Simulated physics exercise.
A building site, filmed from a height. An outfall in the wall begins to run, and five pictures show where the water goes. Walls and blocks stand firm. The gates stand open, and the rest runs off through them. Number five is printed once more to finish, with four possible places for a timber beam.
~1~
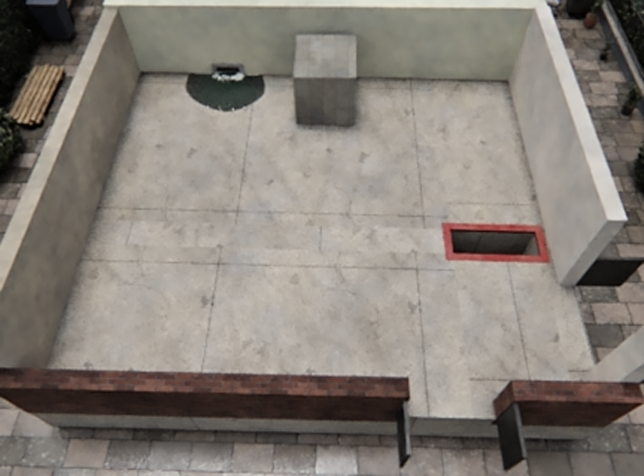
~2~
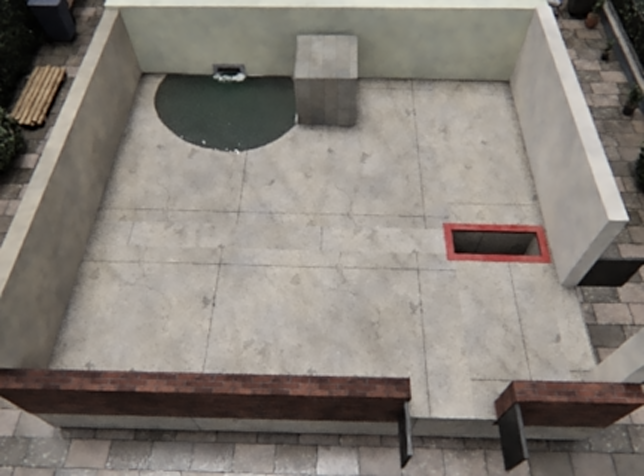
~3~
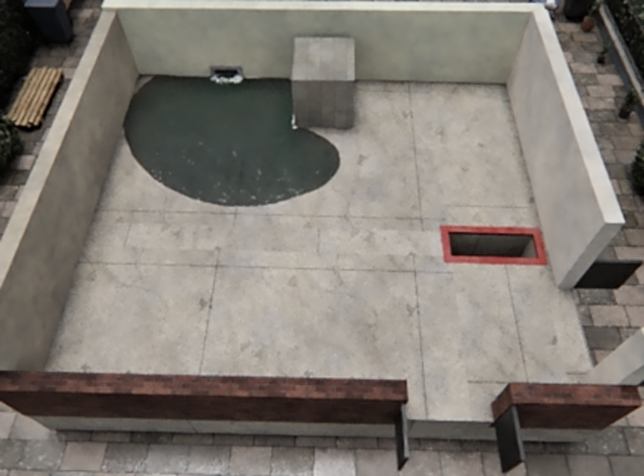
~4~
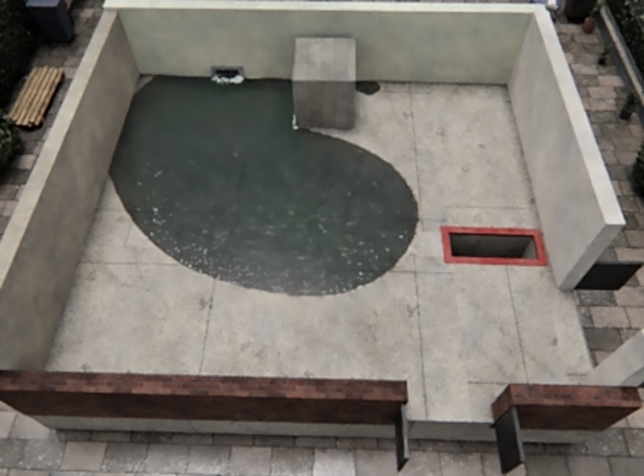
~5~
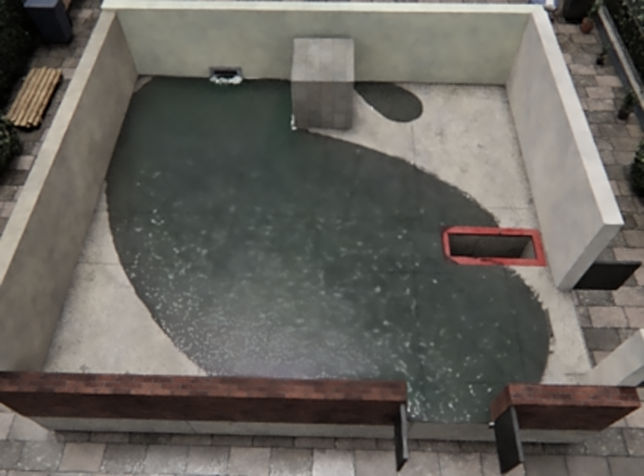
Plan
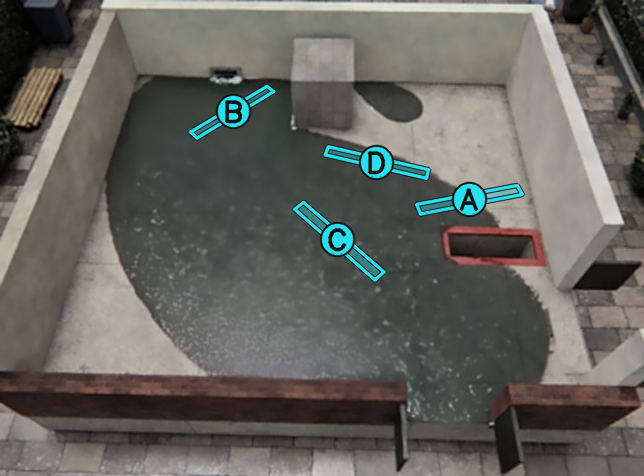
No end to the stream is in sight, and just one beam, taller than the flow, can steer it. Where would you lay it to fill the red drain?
I would pick place C.
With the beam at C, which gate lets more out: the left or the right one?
More leaves on the right.
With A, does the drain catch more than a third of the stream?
No, it does not.
On the marked copy, A from (418, 209) to (519, 189); B from (193, 134) to (270, 88); C from (299, 205) to (379, 275); D from (326, 150) to (427, 173).
With A, about 14 % of the stream goes into the red drain, about 85 % out by the gates.
With B, about 13 % of the stream goes into the red drain, about 87 % out by the gates.
With C, about 20 % of the stream goes into the red drain, about 80 % out by the gates.
With D, about 16 % of the stream goes into the red drain, about 84 % out by the gates.
